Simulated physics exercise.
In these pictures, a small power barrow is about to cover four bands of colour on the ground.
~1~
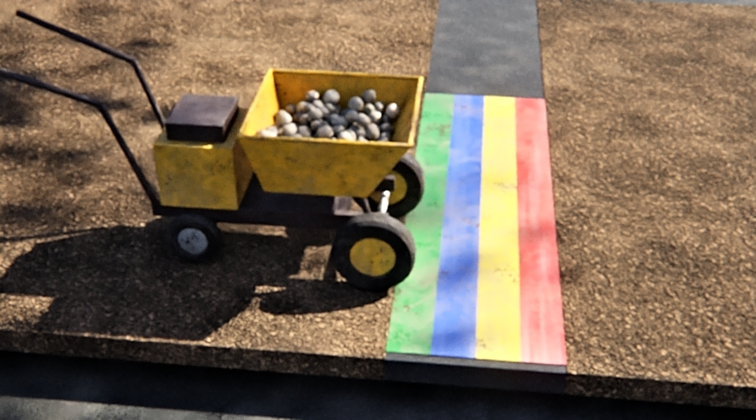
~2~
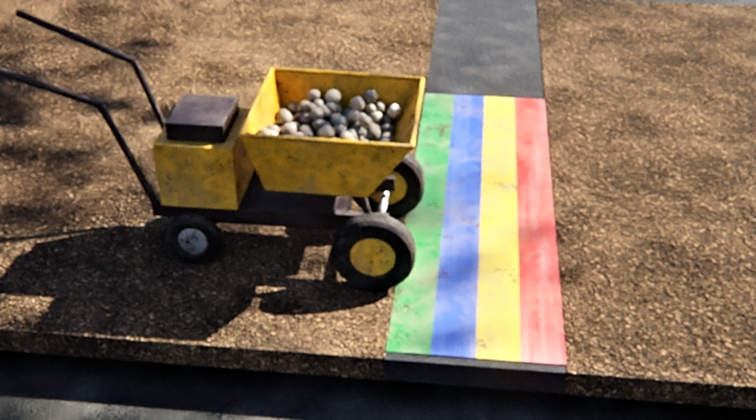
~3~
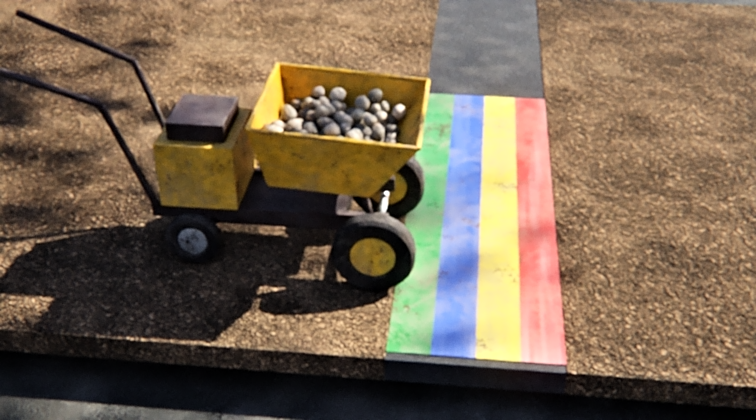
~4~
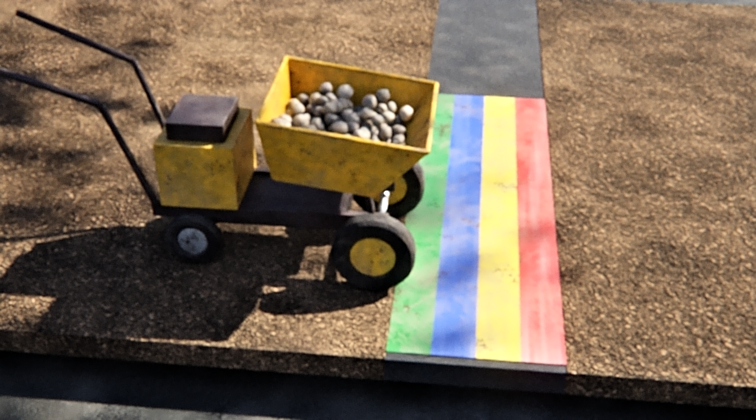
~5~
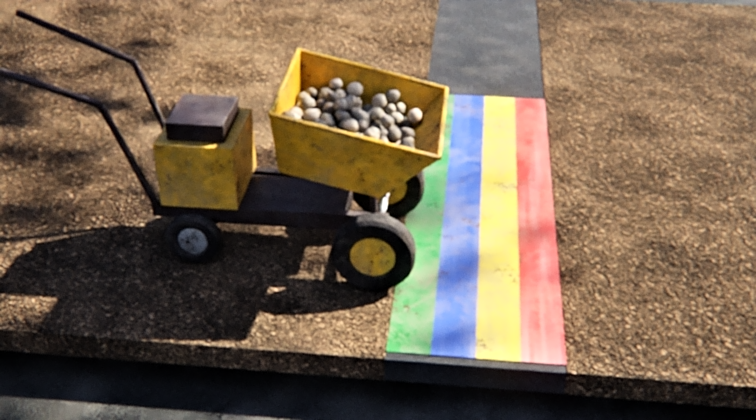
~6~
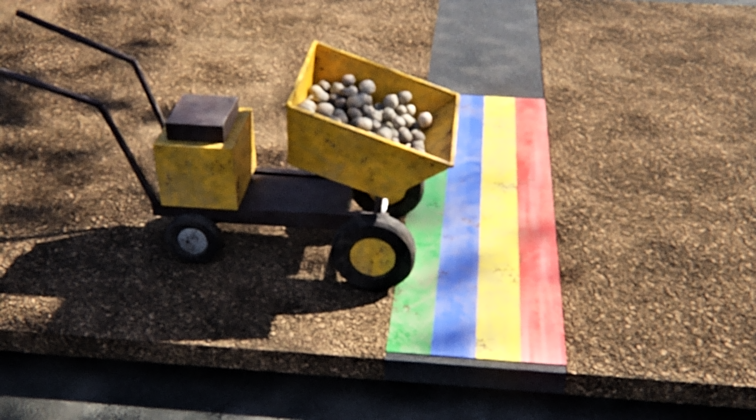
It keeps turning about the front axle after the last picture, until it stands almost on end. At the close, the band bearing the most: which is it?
It is the red band.
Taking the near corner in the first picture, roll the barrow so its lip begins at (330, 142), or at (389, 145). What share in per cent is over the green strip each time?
10 % and 0 %, in that order.
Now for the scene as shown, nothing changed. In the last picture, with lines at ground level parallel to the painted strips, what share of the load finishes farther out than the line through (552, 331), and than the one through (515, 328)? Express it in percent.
In order: 40 percent, then 80 percent.
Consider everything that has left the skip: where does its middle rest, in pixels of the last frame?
Around (541, 254).
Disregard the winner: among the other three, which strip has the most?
Second: The strip in yellow.
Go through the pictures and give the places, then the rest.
Lip of the skip at (409, 147), level; top of the load at (322, 136), river pebbles; green strip at (413, 316); blue strip at (455, 319); yellow strip at (498, 322); red strip at (542, 326), in the first frame.
Lip of the skip at (412, 147), level; top of the load at (324, 135), in the second frame.
Lip of the skip at (418, 149), tipped barely; top of the load at (323, 124), in the third frame.
Lip of the skip at (427, 153), tipped a little; top of the load at (331, 120), in the fourth frame.
Lip of the skip at (439, 158), tipped a little; top of the load at (311, 116), in the fifth frame.
Lip of the skip at (451, 166), tipped clearly; top of the load at (324, 111); green strip at (413, 316); blue strip at (455, 319); yellow strip at (498, 322); red strip at (542, 326), in the sixth frame.
Soon after the last picture, skip tipped steeply; all in the skip.
A little later, skip tipped right over; nearly all in the skip; a stray few over the yellow strip; a small part over the red strip.
Later still, skip tipped right over; about a quarter in the skip; a small part over the yellow strip; about a third over the red strip; about a quarter off the paint.
By the end, skip tipped right over; a stray few in the skip; none over the green strip; a stray few over the blue strip; about a quarter over the yellow strip; about a third over the red strip; about a third off the paint.
